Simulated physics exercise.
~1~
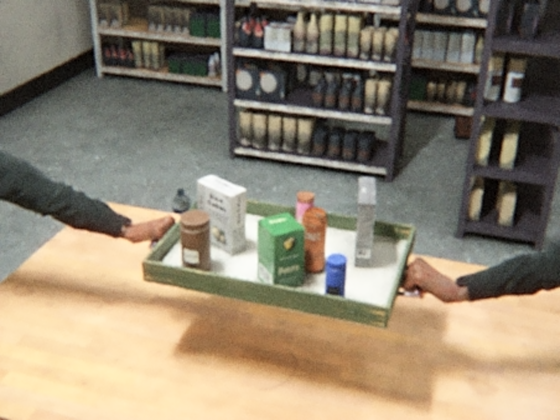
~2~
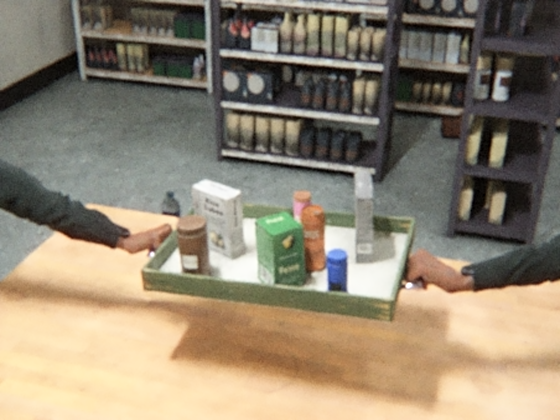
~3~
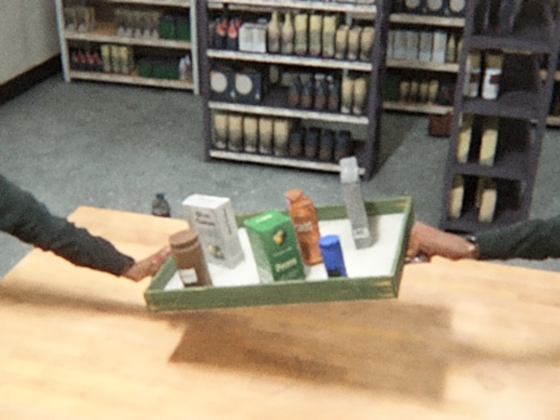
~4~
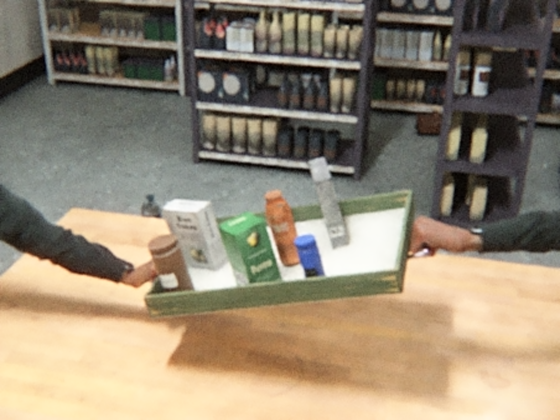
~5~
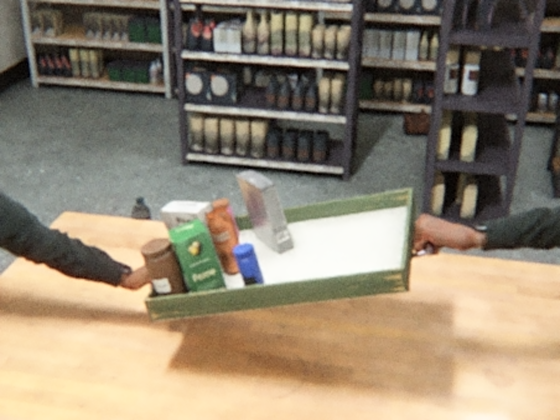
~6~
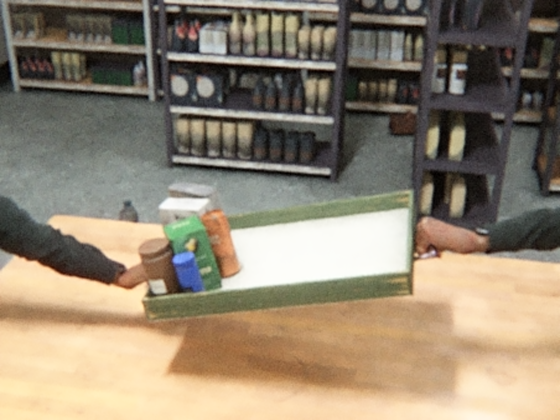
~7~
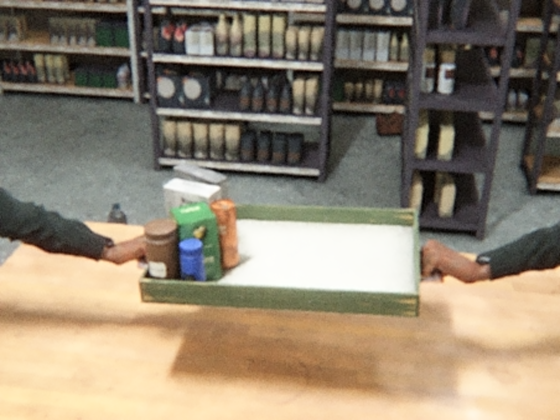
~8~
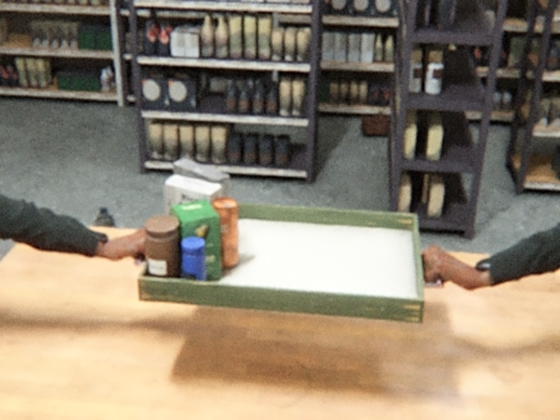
Two hands tilted a green-rimmed tray down to the left above a wooden table, and its bottles and boxes leaned and slid leftward, then the tray was levelled with them bunched upright at the left end, the rest of it empty.
